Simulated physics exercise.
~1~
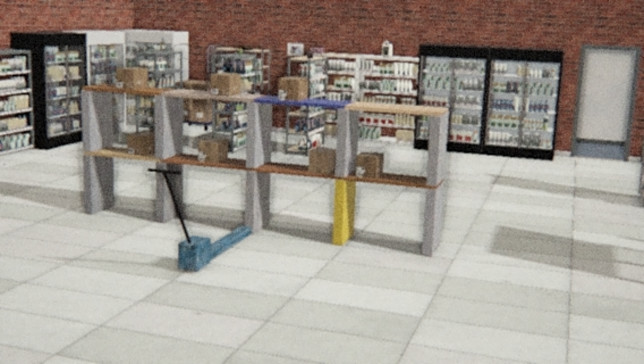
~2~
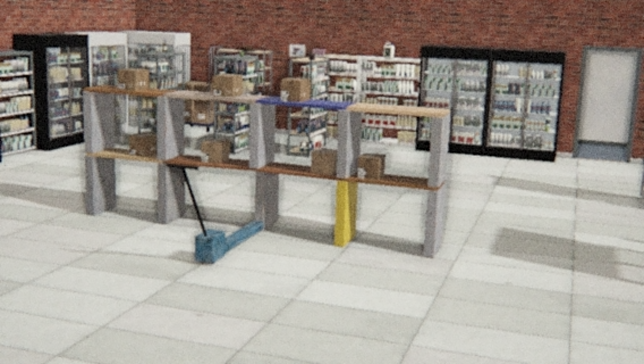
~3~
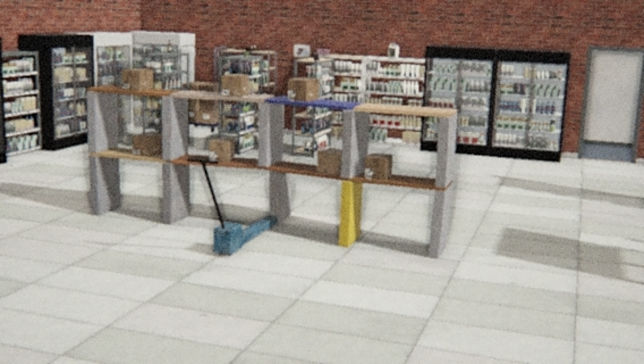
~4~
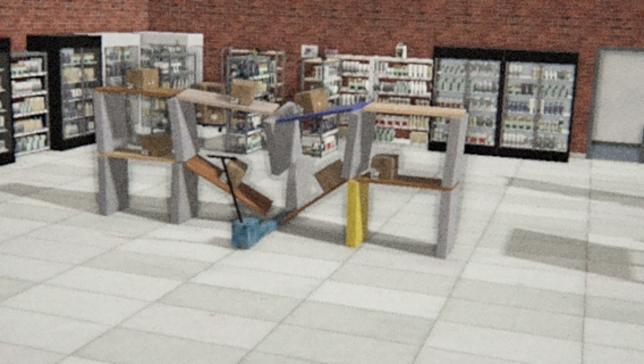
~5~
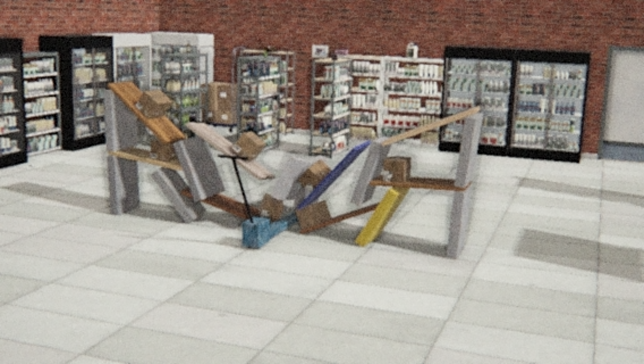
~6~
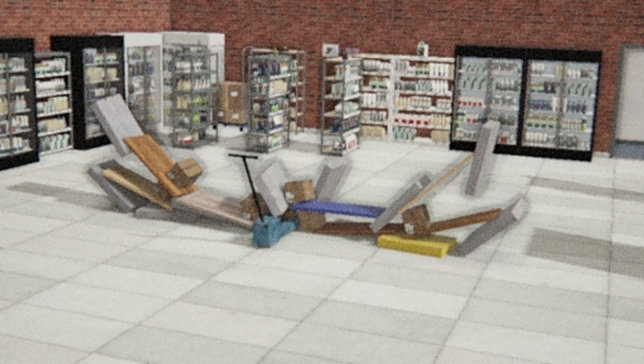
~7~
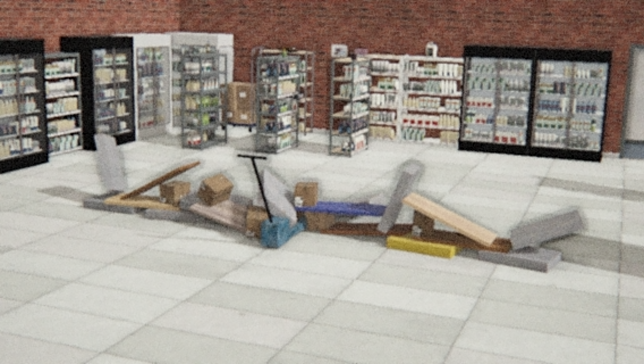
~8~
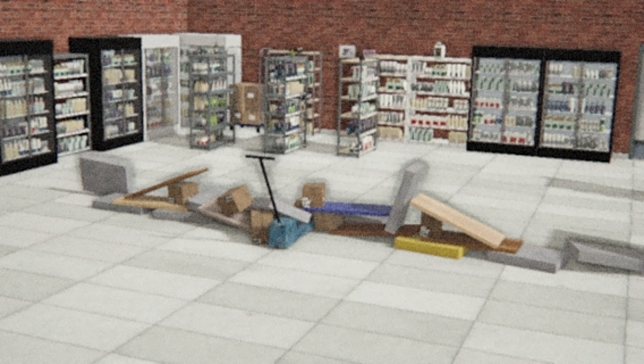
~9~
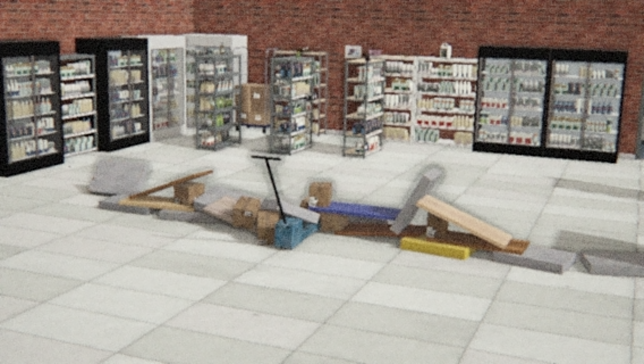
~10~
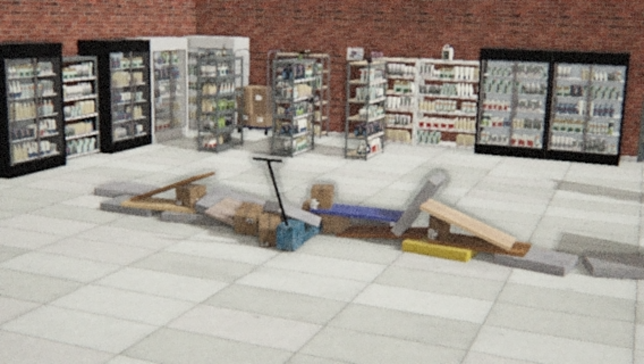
Two-tier shelving of loose boards and grey uprights collapsing as a blue floor jack pushes in, ending flat in scattered rubble.
